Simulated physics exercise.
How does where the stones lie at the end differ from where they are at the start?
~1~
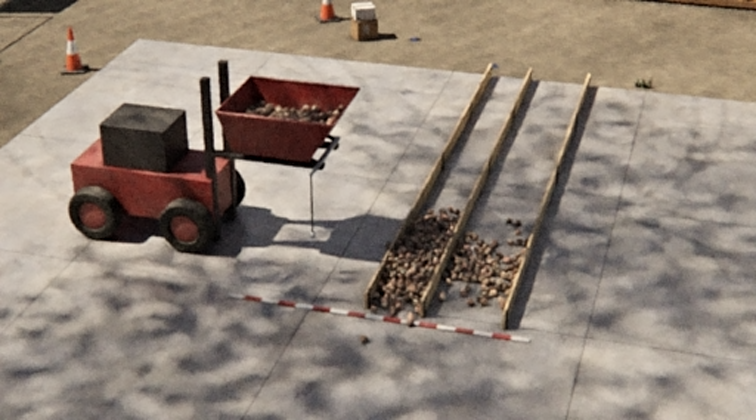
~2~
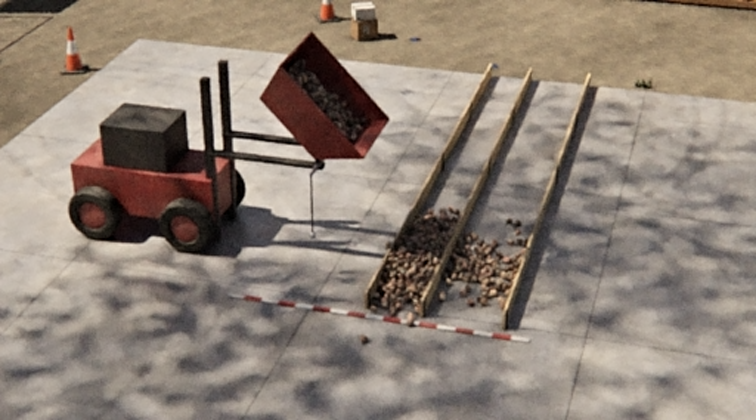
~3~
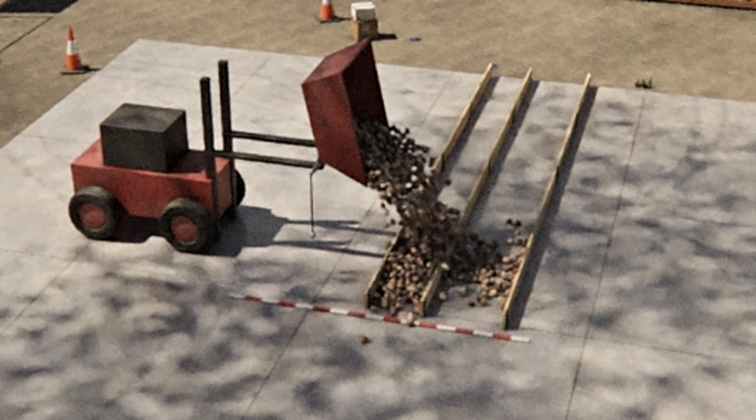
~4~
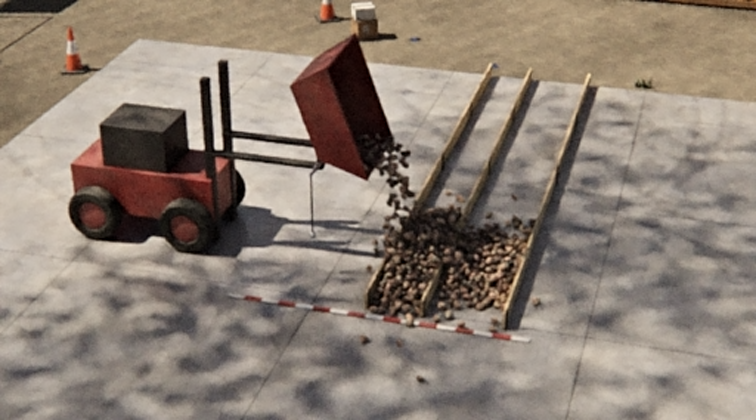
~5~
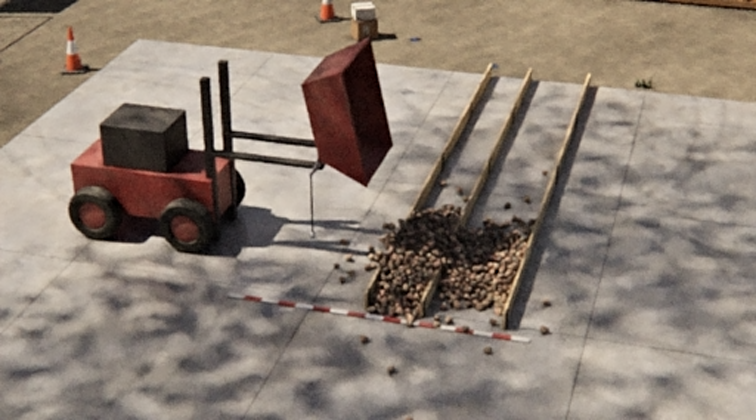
At the start some stones are up in the red skip and the rest lie between the planks. At the end they are all down on the ground, mostly in a bigger heap between the planks, with a few scattered around it.
